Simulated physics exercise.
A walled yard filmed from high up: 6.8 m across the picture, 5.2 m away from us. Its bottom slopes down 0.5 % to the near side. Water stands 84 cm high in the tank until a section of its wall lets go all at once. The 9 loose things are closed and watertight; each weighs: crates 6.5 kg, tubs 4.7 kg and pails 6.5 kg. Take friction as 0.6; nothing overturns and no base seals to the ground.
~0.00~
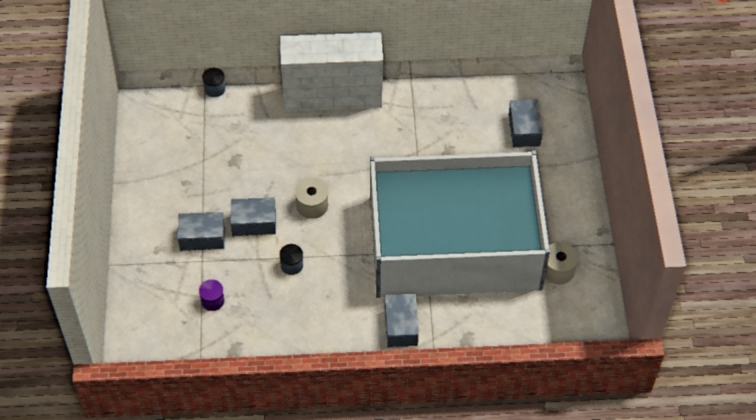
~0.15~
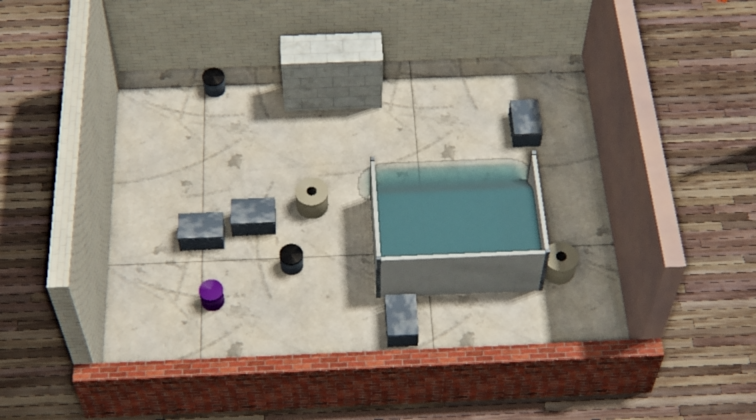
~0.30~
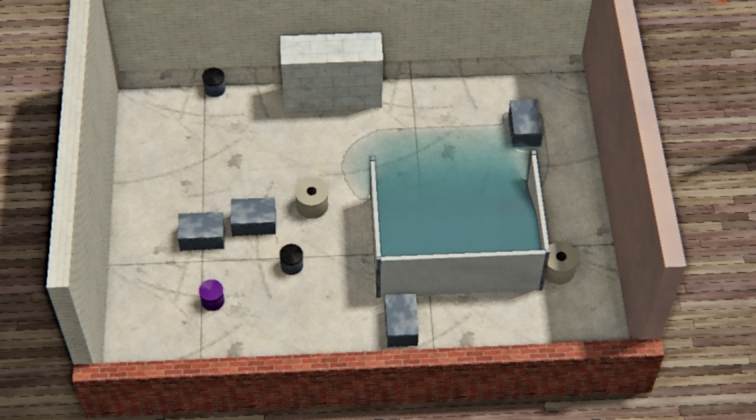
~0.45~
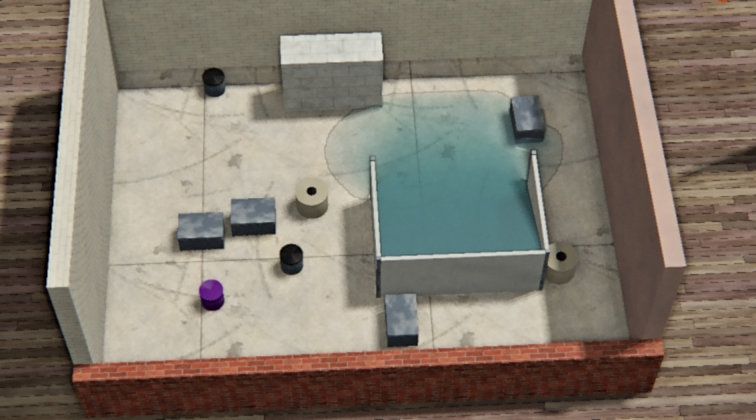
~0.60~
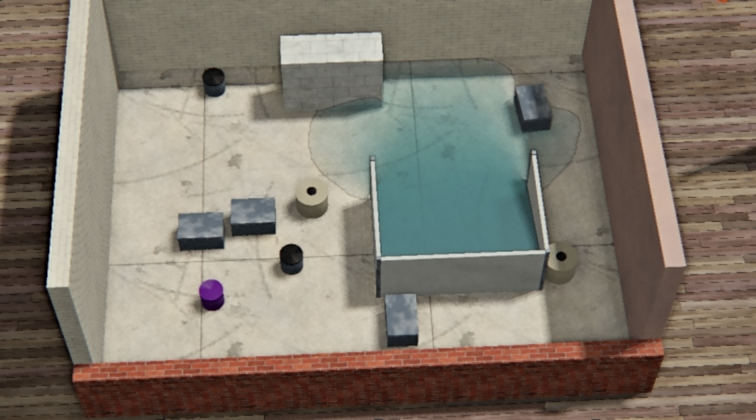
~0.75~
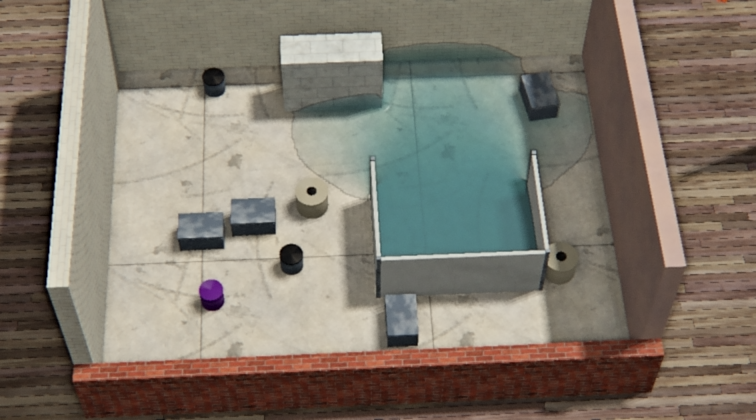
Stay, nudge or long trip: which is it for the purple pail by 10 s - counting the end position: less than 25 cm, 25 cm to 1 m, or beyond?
The purple pail slides a little.
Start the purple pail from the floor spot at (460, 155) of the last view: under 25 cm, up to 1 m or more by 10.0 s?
It travels far.
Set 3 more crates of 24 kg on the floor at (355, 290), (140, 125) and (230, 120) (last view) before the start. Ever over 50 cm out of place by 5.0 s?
In turn: Under, more, past it.
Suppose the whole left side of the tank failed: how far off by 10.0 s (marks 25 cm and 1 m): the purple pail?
Then the purple pail ends far away.
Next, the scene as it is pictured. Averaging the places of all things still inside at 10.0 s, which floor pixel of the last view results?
At about (232, 217).
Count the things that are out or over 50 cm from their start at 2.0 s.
I count 1.
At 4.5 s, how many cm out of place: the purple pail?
About 0 cm.
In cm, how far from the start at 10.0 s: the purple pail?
Roughly 50 cm.
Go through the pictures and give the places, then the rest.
The first picture shows the purple pail at (211, 290), on the bottom; water covers 3.1 m2; 0 of 9 have shifted.
The second picture shows the purple pail at (211, 290) rests on the ground; water covers 4.4 m2; 0 of 9 have shifted.
The third picture shows the purple pail at (211, 290) rests on the ground; water covers 6.1 m2; 0 of 9 have shifted.
The fourth picture shows the purple pail at (211, 290), on the bottom; 8.1 m2 under water; 1 of 9 have shifted.
The fifth picture shows the purple pail at (211, 290), on the bottom; water covers 10.1 m2; 1 of 9 have shifted.
The sixth picture shows the purple pail at (211, 290) rests on the ground; water covers 11.1 m2; 1 of 9 have shifted.
After 2.0 s the purple pail is near (211, 290), 0.0 m from its start, aground; 1 afloat.
After 4.5 s the purple pail is near (211, 290), 0.0 m from its start, aground; 2 afloat.
After 7.0 s the purple pail is near (193, 294), 0.2 m from its start, afloat; 7 afloat.
After 10.0 s the purple pail is near (189, 263), 0.5 m from its start, aground; 7 afloat.
